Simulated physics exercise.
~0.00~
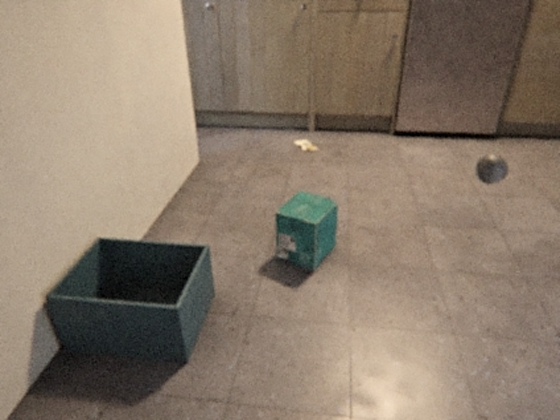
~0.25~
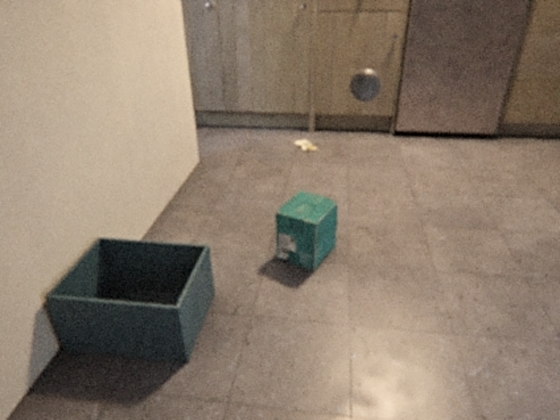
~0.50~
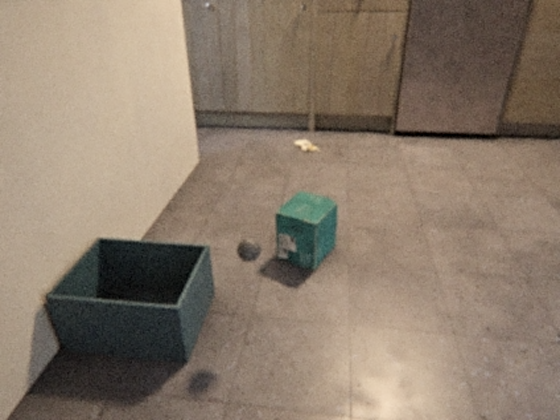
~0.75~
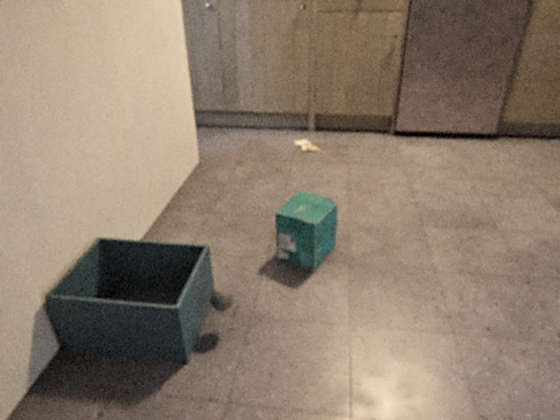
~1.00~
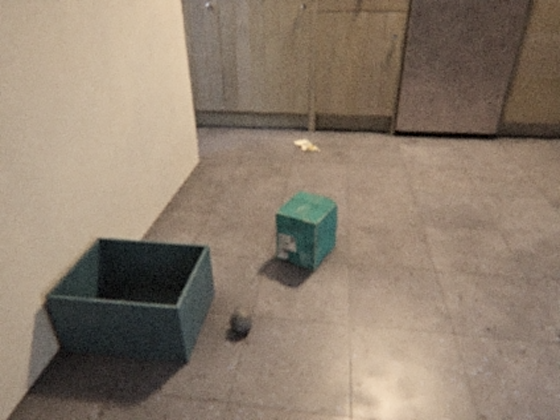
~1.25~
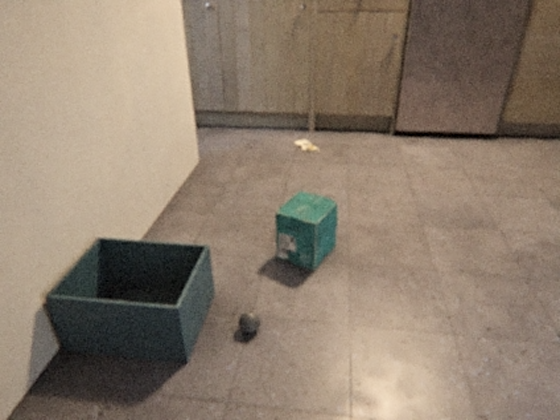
Grey ball flying left over a turquoise parcel, dropping beside an open dark box and ending on the floor outside it.
